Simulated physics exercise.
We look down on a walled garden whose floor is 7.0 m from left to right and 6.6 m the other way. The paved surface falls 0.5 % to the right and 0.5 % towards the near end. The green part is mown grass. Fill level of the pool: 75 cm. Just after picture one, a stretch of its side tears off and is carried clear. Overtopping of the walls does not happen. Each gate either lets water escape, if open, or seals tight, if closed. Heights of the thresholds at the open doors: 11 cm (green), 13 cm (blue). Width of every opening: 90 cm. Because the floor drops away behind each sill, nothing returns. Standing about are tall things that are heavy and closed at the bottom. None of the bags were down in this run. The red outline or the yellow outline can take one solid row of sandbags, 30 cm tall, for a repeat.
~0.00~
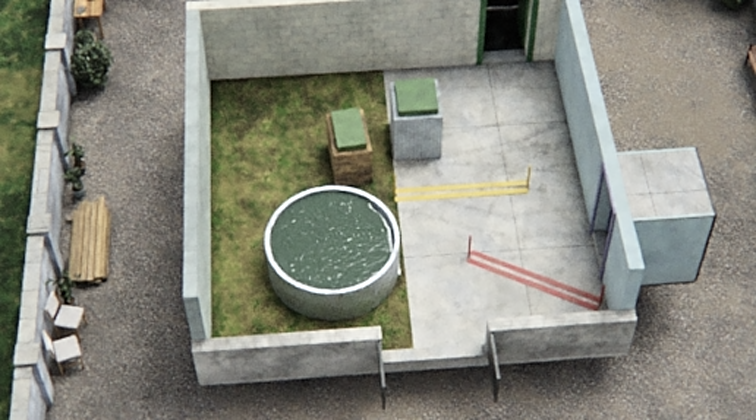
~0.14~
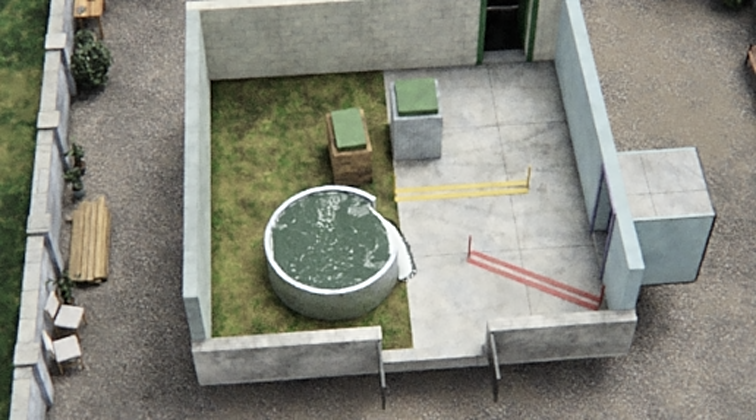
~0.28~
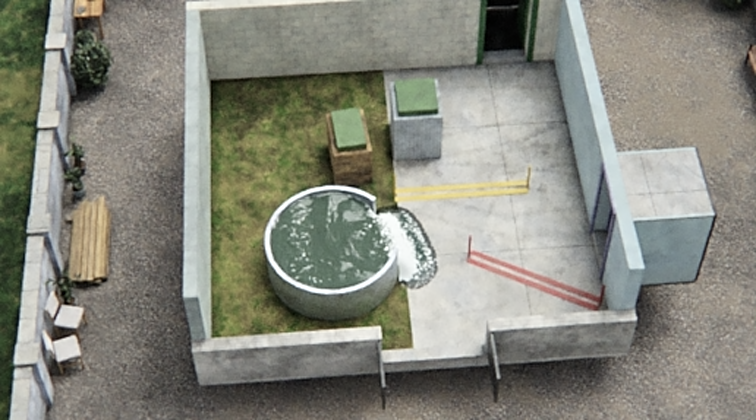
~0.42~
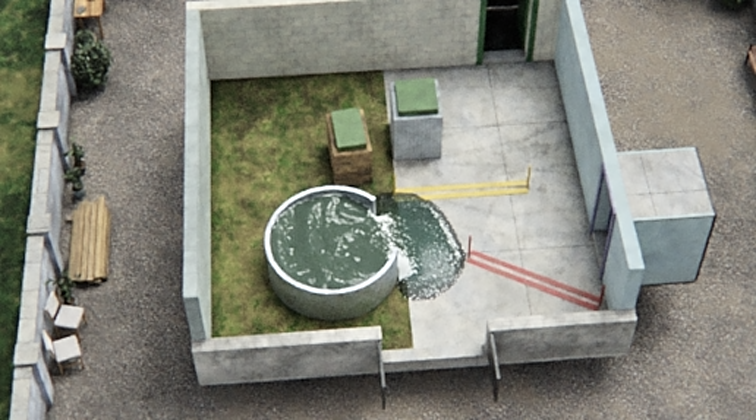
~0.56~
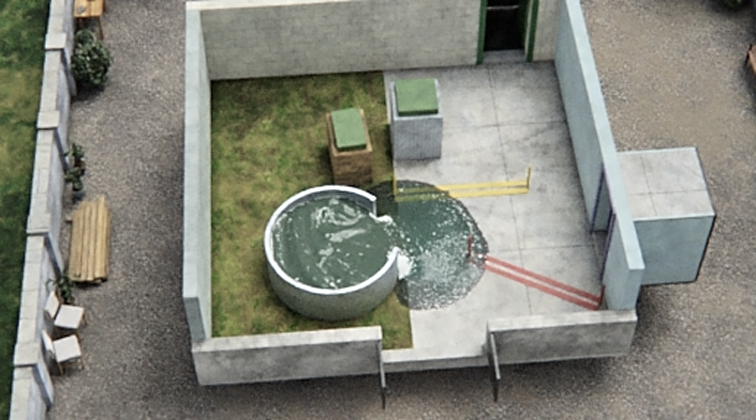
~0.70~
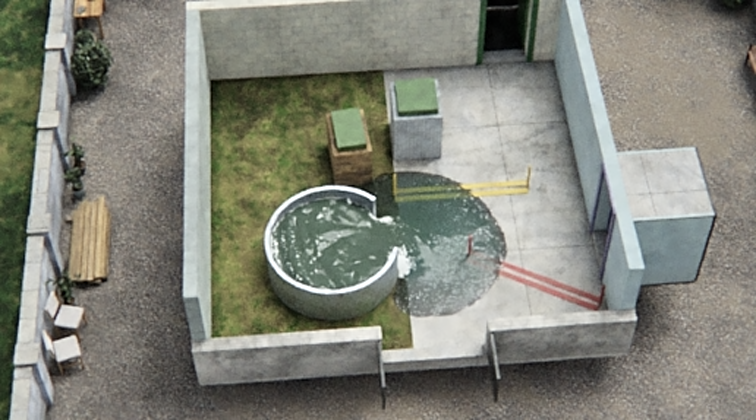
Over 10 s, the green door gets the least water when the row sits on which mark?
When it sits on the yellow mark.
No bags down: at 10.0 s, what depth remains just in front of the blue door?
Close to 8.5 cm of depth.
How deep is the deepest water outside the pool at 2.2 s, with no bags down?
Up to about 40 centimetres.
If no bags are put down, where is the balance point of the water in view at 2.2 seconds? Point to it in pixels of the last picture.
I'd put it at around pixel (424, 239).
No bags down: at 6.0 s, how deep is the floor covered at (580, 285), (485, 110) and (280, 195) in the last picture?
Depths: About 10, 9, 0 cm.
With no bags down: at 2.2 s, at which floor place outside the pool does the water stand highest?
Around (607, 326).
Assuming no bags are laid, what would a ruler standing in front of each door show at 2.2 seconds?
Green 0 cm, blue 27 cm.
After 1.4 s water covers 35 % of the floor and is deepest (32 cm) near (401, 247) in the run without bags; in at the green door, 0 L with no bags, 0 L with the row on red, 0 L on yellow.
After 2.2 s water covers 45 % of the floor and is deepest (40 cm) near (607, 326) in the run without bags; in at the green door, 0 L with no bags, 0 L with the row on red, 0 L on yellow.
After 3.5 s water covers 50 % of the floor and is deepest (28 cm) near (550, 64) in the run without bags; in at the green door, 12 L with no bags, 28 L with the row on red, 1 L on yellow.
After 6.0 s water covers 70 % of the floor and is deepest (14 cm) near (598, 335) in the run without bags; in at the green door, 61 L with no bags, 86 L with the row on red, 9 L on yellow.
After 10.0 s water covers 90 % of the floor and is deepest (10 cm) near (584, 219) in the run without bags; in at the green door, 65 L with no bags, 101 L with the row on red, 10 L on yellow.
